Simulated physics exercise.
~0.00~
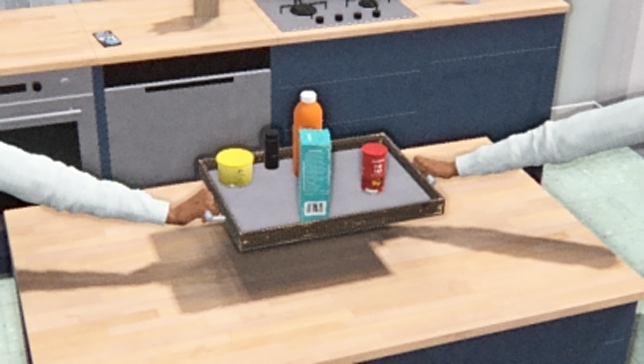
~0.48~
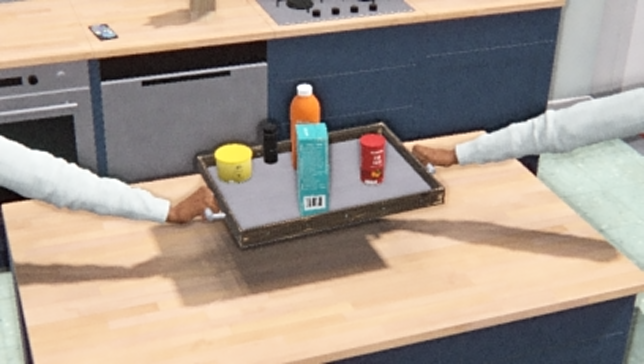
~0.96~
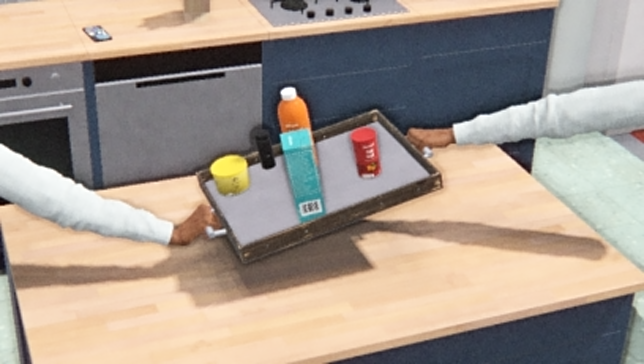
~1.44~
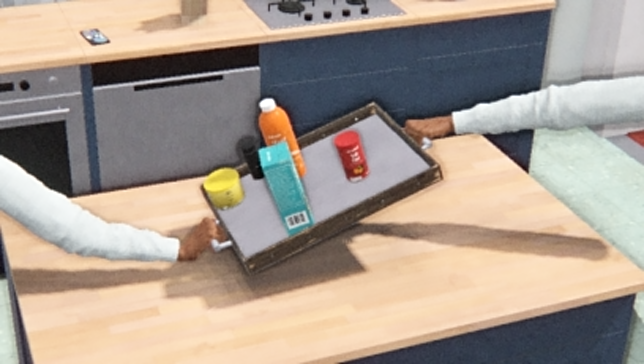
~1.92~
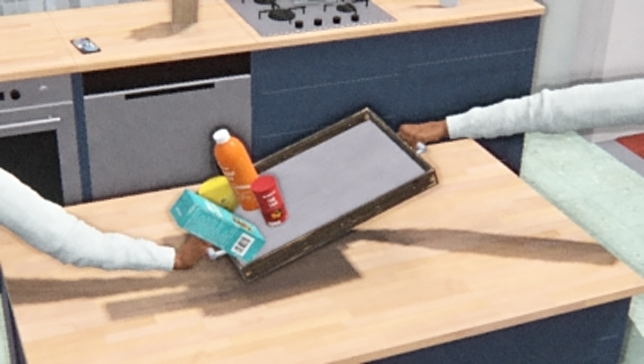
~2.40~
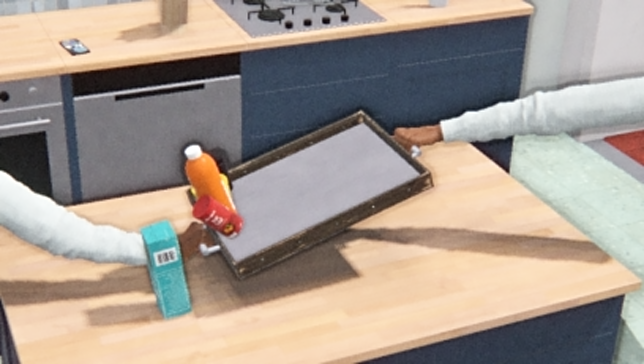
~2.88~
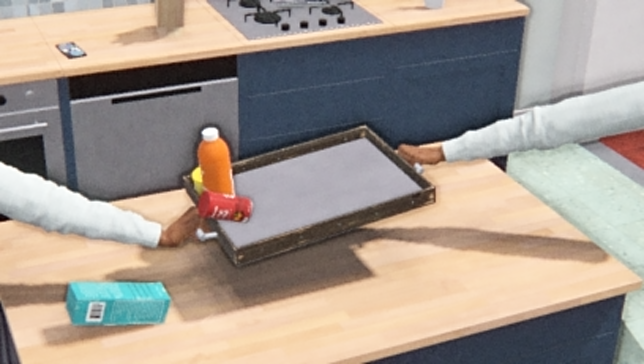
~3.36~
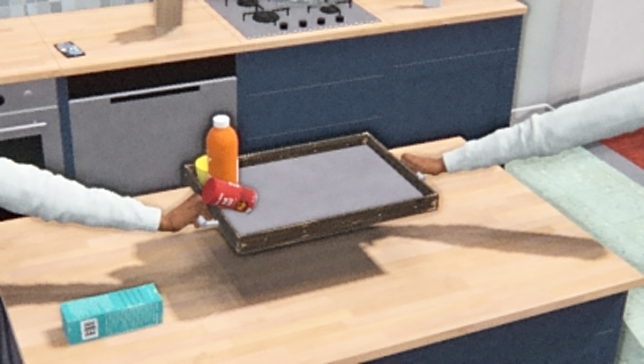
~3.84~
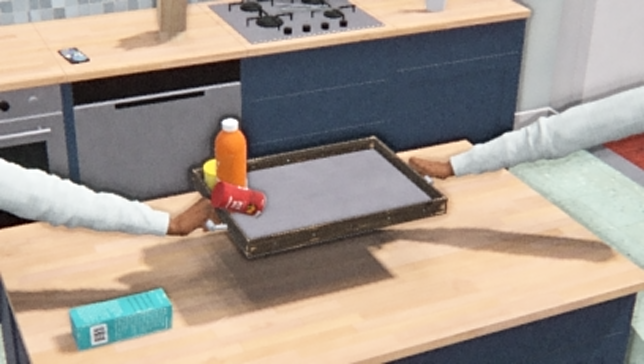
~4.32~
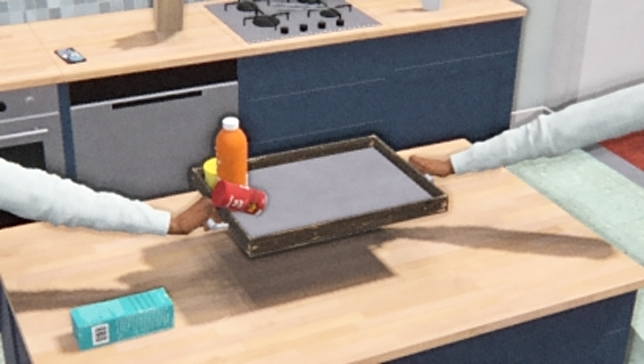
A serving tray is held by two hands above a wooden kitchen counter, seen from above, with an oven and hob behind. On it stand a yellow tub at left, a black shaker and orange bottle at the back, a turquoise carton in front and a red tin at right. The hands tip the tray left edge down, and the items lean and slide left. The carton topples over the low edge onto the counter, while the tin falls over. The tray levels, leaving the carton on its side below, the tin lying beside the upright bottle and tub, and the shaker out of sight.
